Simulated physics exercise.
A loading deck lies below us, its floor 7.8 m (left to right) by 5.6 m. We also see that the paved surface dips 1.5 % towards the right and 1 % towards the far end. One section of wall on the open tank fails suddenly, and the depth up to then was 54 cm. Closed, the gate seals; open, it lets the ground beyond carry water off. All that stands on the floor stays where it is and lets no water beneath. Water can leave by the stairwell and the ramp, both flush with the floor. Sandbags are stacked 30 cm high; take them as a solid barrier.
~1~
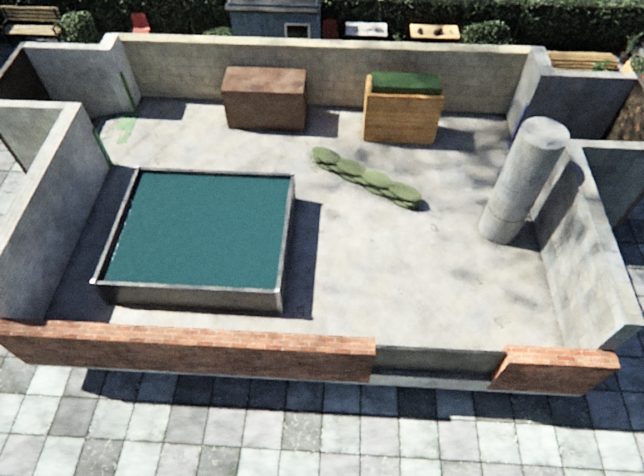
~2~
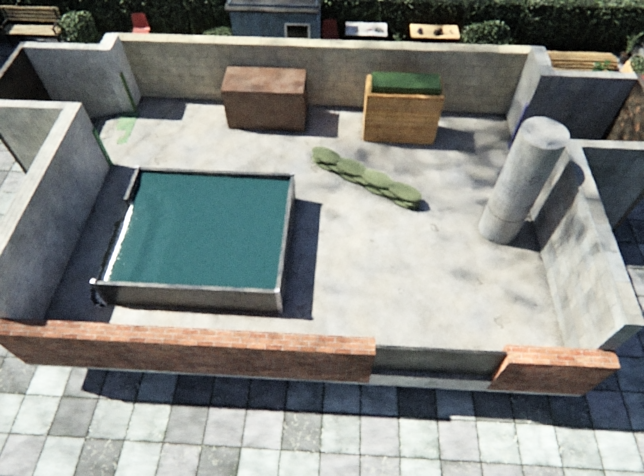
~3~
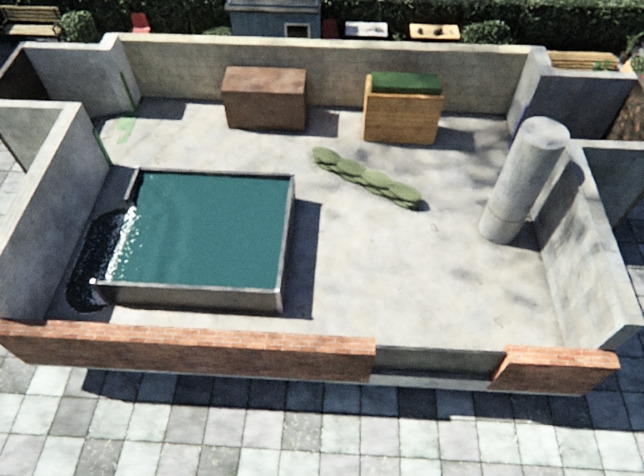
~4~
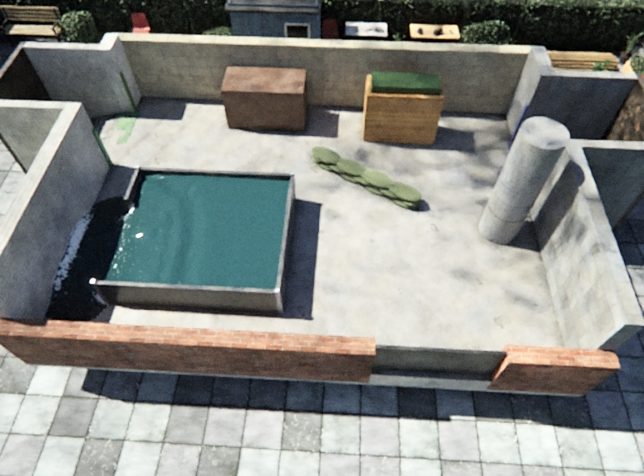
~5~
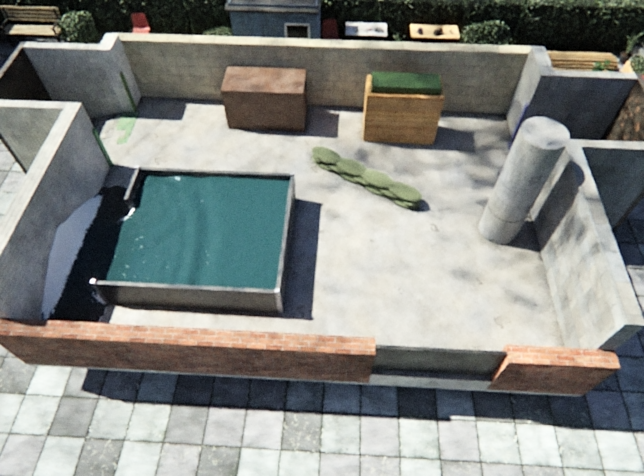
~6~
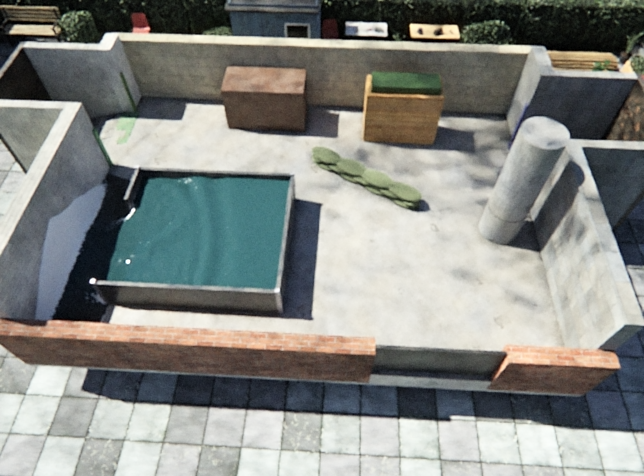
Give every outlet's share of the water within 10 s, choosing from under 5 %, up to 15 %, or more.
Within 10 s, the gateway swallows under 5 % of the water; the stair shaft (marked blue) swallows less than 5 % of the water; the basement ramp (marked green) swallows from 5 to 15 % of the water.
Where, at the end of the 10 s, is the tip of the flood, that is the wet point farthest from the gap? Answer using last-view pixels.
That would be close to (497, 114).
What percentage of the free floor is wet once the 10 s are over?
About 90 per cent.
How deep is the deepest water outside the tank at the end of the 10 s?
Max depth: About 15 centimetres.
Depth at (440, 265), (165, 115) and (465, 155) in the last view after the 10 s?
7, 12 and 6 cm, respectively.
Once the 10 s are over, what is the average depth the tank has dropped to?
About 15 centimetres on average.
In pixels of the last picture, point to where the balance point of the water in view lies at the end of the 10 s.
Centre: Approx. (279, 214) px.
A moment later water covers 15 % of the floor and is deepest (50 cm) near (41, 326); gone so far, the gateway 0 %, the stair shaft (marked blue) 0 %, the basement ramp (marked green) 0 %.
Soon after water covers 25 % of the floor and is deepest (44 cm) near (41, 326); gone so far, the gateway 0 %, the stair shaft (marked blue) 0 %, the basement ramp (marked green) 0 %.
Next water covers 40 % of the floor and is deepest (28 cm) near (41, 326); gone so far, the gateway 0 %, the stair shaft (marked blue) 0 %, the basement ramp (marked green) 1 %.
Later on water covers 70 % of the floor and is deepest (20 cm) near (90, 267); gone so far, the gateway 0 %, the stair shaft (marked blue) 0 %, the basement ramp (marked green) 3 %.
At the end water covers 90 % of the floor and is deepest (15 cm) near (224, 106); gone so far, the gateway 0 %, the stair shaft (marked blue) 2 %, the basement ramp (marked green) 7 %.
